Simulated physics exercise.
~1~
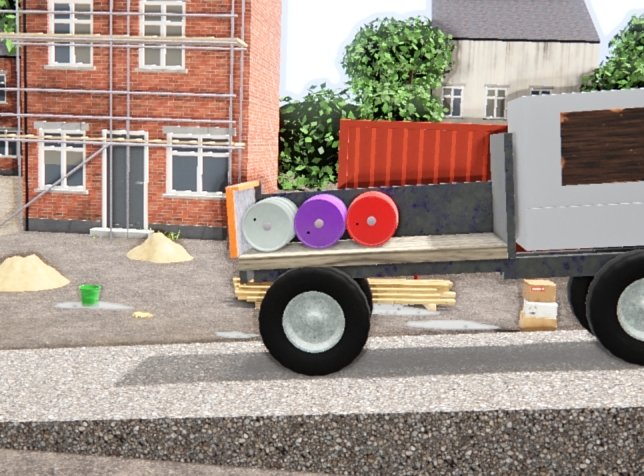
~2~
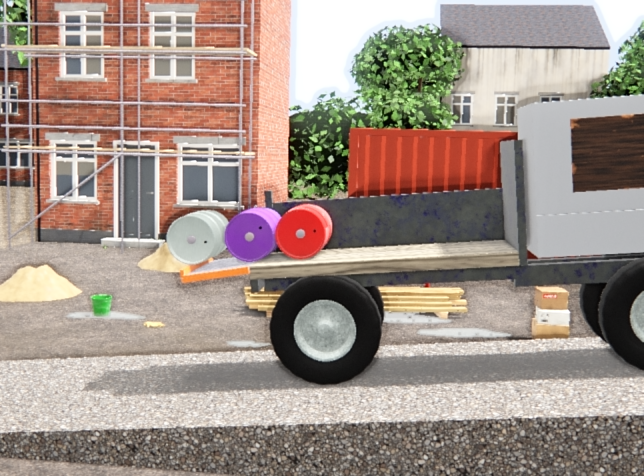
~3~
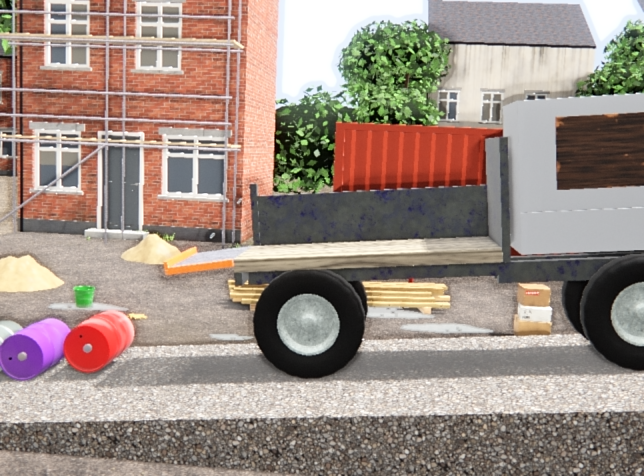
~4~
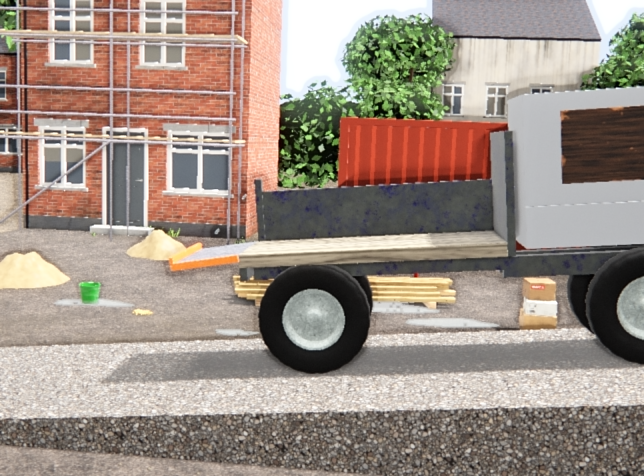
Three kegs roll left off the truck bed as its tailgate drops, leaving it empty.
